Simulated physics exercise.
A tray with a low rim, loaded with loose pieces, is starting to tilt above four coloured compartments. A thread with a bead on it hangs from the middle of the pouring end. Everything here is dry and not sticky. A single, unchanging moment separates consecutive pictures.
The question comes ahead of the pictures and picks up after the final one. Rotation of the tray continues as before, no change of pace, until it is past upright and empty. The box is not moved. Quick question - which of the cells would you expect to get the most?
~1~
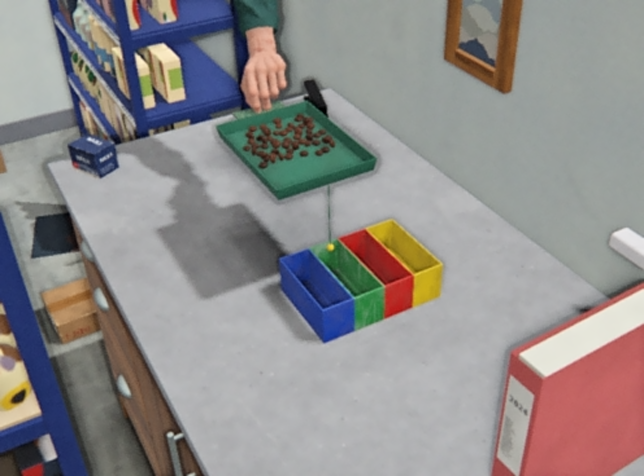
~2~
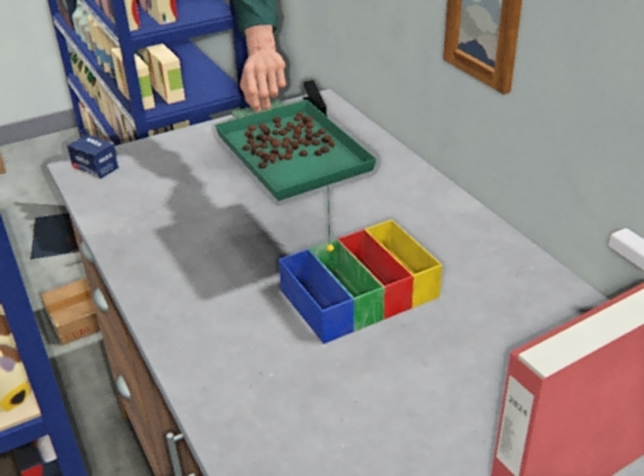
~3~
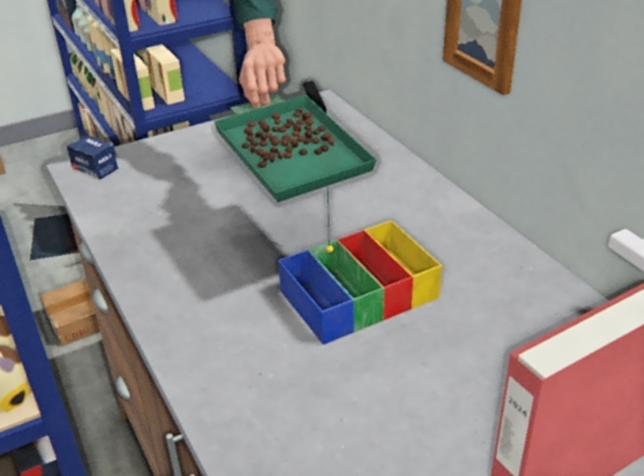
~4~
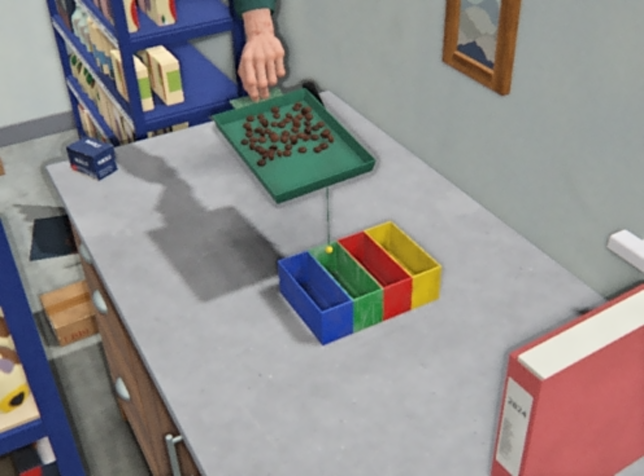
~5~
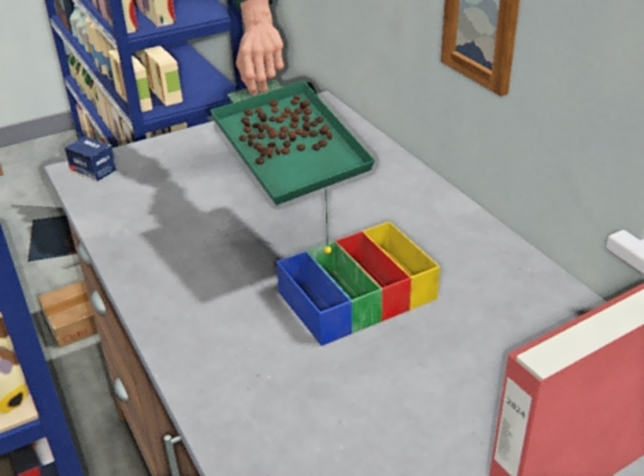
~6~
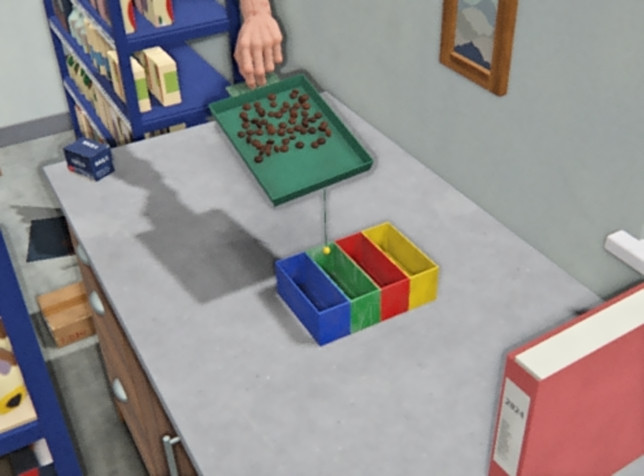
I would expect the blue cell to get the most.
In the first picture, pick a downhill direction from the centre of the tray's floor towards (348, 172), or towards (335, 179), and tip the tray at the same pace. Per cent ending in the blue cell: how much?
For the first it's near 0 %, for the second near 10 %.
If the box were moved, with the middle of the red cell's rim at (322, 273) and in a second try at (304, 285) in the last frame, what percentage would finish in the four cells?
You'd see roughly 100 per cent first and roughly 100 per cent second.
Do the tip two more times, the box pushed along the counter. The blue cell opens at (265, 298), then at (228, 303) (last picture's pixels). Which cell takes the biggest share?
The green cell first, the red cell second.
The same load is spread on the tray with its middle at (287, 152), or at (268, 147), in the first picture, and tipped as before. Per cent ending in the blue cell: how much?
Some 50 and then some 50 per cent.
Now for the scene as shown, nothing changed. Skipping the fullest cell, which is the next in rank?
Ranked number two: The green one.
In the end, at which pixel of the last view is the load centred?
The centre comes to rest near (314, 320).
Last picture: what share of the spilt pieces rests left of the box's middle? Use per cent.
That's roughly 90 per cent of the pieces.
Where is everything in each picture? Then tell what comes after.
Corners of the pouring end at (278, 188) and (374, 158), level; middle of the load at (287, 140), flat chocolate drops; bead on its thread at (330, 248); blue cell at (339, 318); green cell at (369, 306); red cell at (399, 294); yellow cell at (427, 283), in the first frame.
Corners of the pouring end at (277, 189) and (373, 158), level; middle of the load at (287, 140), in the second frame.
Corners of the pouring end at (277, 190) and (373, 159), tipped barely, lowest at the left corner; middle of the load at (286, 137), in the third frame.
Corners of the pouring end at (277, 193) and (373, 160), tipped a little, lowest at the left corner; middle of the load at (286, 134), in the fourth frame.
Corners of the pouring end at (276, 195) and (372, 160), tipped a little, lowest at the left corner; middle of the load at (284, 129), in the fifth frame.
Corners of the pouring end at (275, 197) and (371, 160), tipped clearly, lowest at the left corner; middle of the load at (283, 125); blue cell at (335, 321); green cell at (365, 309); red cell at (395, 297); yellow cell at (423, 286), in the sixth frame.
Soon after the last picture, tray tipped steeply; all on the tray.
A little later, tray tipped right over; about two thirds on the tray; about a quarter in the blue cell; a small part falling or outside the box.
Later still, tray tipped past a quarter turn; about half in the blue cell; about a quarter in the green cell; about a third falling or outside the box.
At rest, tray tipped past a quarter turn; about half in the blue cell; about a quarter in the green cell; none in the red cell; none in the yellow cell; about a third outside the box.
